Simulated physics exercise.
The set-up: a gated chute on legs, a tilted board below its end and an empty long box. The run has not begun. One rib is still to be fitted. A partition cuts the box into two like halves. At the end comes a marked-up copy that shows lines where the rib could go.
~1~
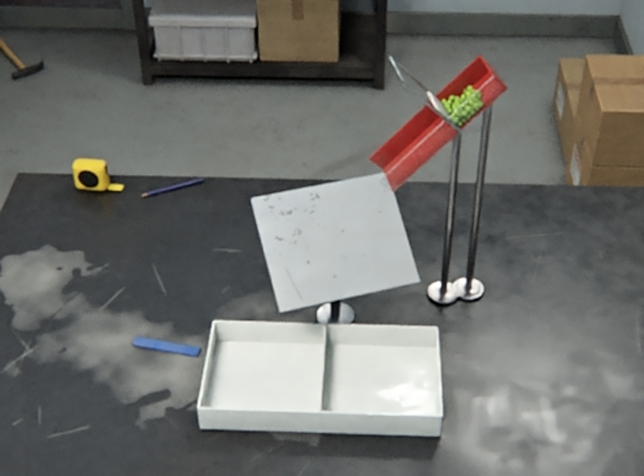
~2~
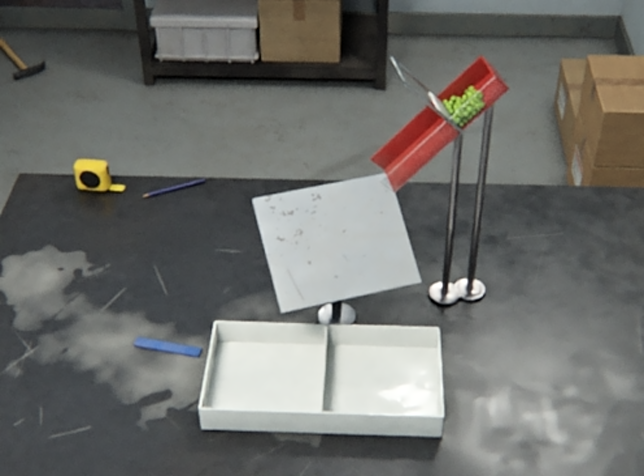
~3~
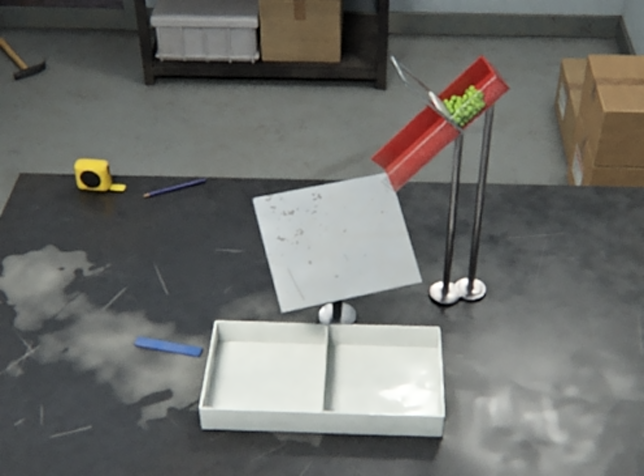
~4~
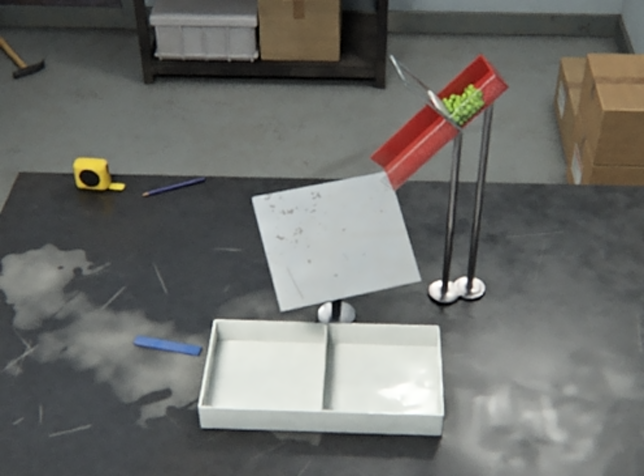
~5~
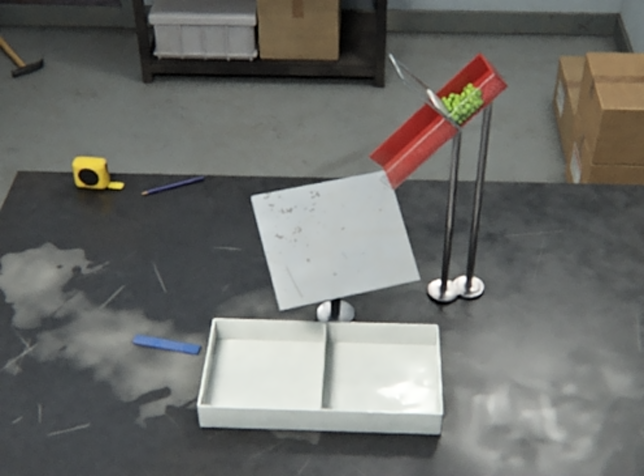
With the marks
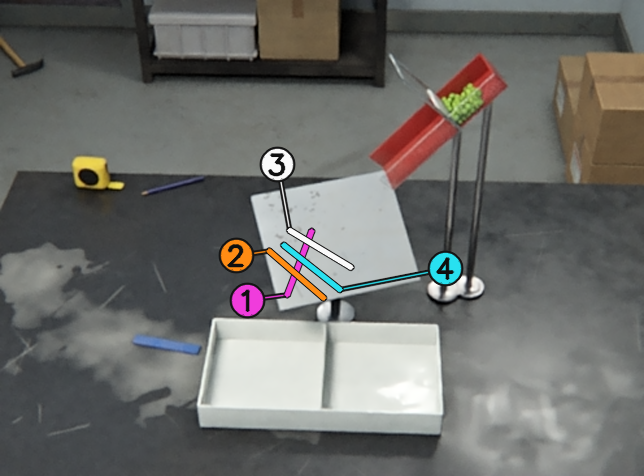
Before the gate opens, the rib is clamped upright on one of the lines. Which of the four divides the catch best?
I would pick line 1.
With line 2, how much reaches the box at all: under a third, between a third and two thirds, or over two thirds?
Line 2 gives over two thirds.
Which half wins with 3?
The right half.
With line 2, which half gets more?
The right half.
On the marked copy, line 1 from (311, 231) to (287, 294); line 2 from (269, 250) to (323, 297); line 3 from (289, 230) to (350, 267); line 4 from (283, 245) to (340, 289).
With 1, of what is caught, close to two thirds in the left half, close to a third in the right.
With 2, of what is caught, a small share in the left half, all but a few in the right.
With 3, of what is caught, a small share in the left half, all but a few in the right.
With 4, of what is caught, a small share in the left half, all but a few in the right.
